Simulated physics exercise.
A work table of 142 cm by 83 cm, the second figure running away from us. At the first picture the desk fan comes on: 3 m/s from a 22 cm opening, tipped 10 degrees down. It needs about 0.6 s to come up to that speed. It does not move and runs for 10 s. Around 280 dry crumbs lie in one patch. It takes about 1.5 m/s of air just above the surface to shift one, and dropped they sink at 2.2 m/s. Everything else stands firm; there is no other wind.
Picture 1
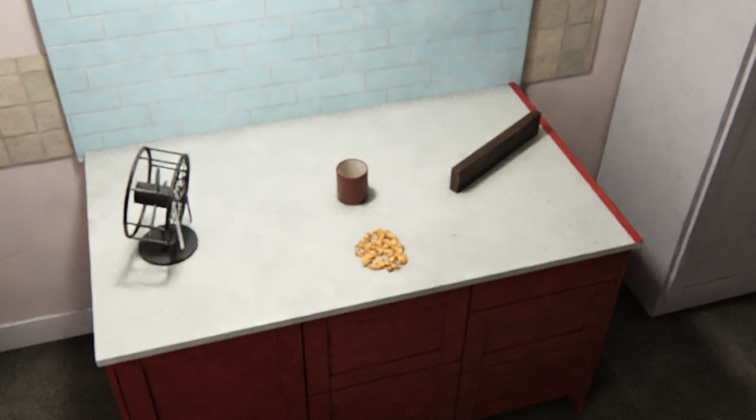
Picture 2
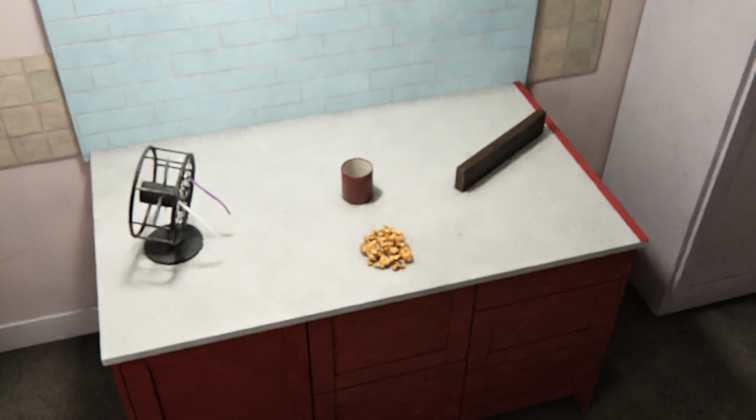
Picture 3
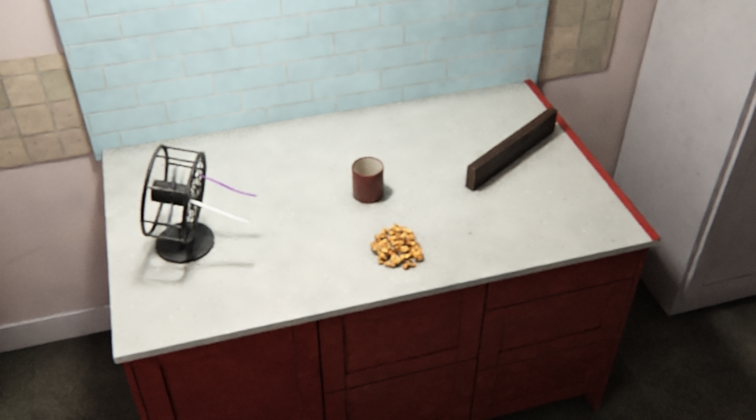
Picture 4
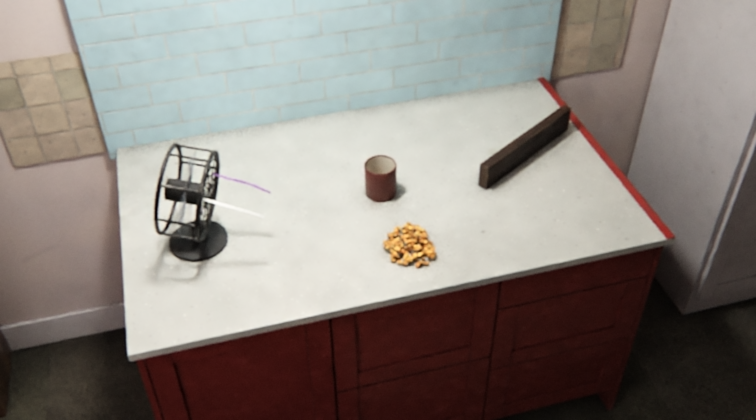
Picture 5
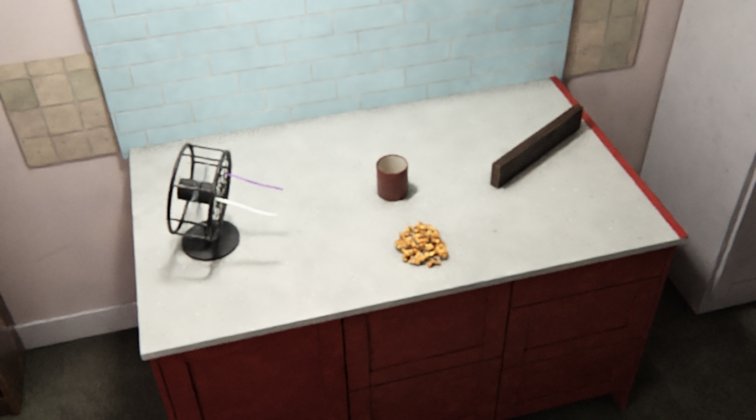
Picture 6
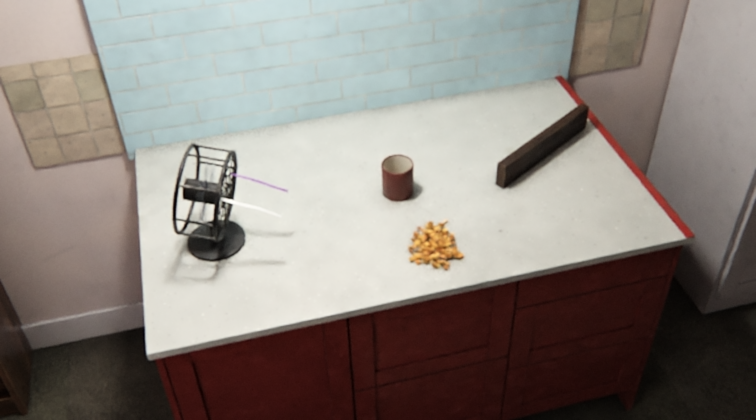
On a pale-topped red kitchen counter, a black desk fan starts blowing streamers out, and a pile of golden crumbs begins shifting slightly.
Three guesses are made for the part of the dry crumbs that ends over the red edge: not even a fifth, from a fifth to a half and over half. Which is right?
Of the dry crumbs, from a fifth to a half end over the red edge.
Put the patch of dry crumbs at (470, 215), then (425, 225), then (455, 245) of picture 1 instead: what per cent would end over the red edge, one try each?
In turn about 100 %, 90 %, 40 %.
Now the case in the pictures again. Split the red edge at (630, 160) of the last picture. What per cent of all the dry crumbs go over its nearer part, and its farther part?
About 30 % nearer and 0 % farther.
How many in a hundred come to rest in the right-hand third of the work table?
About 0 %.
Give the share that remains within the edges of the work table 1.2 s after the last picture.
Near 0 %.
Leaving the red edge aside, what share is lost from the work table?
About 70 %.
Then, 1.2 s after the last picture the count stands so, 33 % are over the red edge.
Then, 2.4 s after the last picture the count stands so, 33 % are over the red edge.
Then, 4.7 s after the last picture the count stands so, 33 % are over the red edge.
Then, 9.2 s after the last picture, at the end, 33 % are over the red edge.
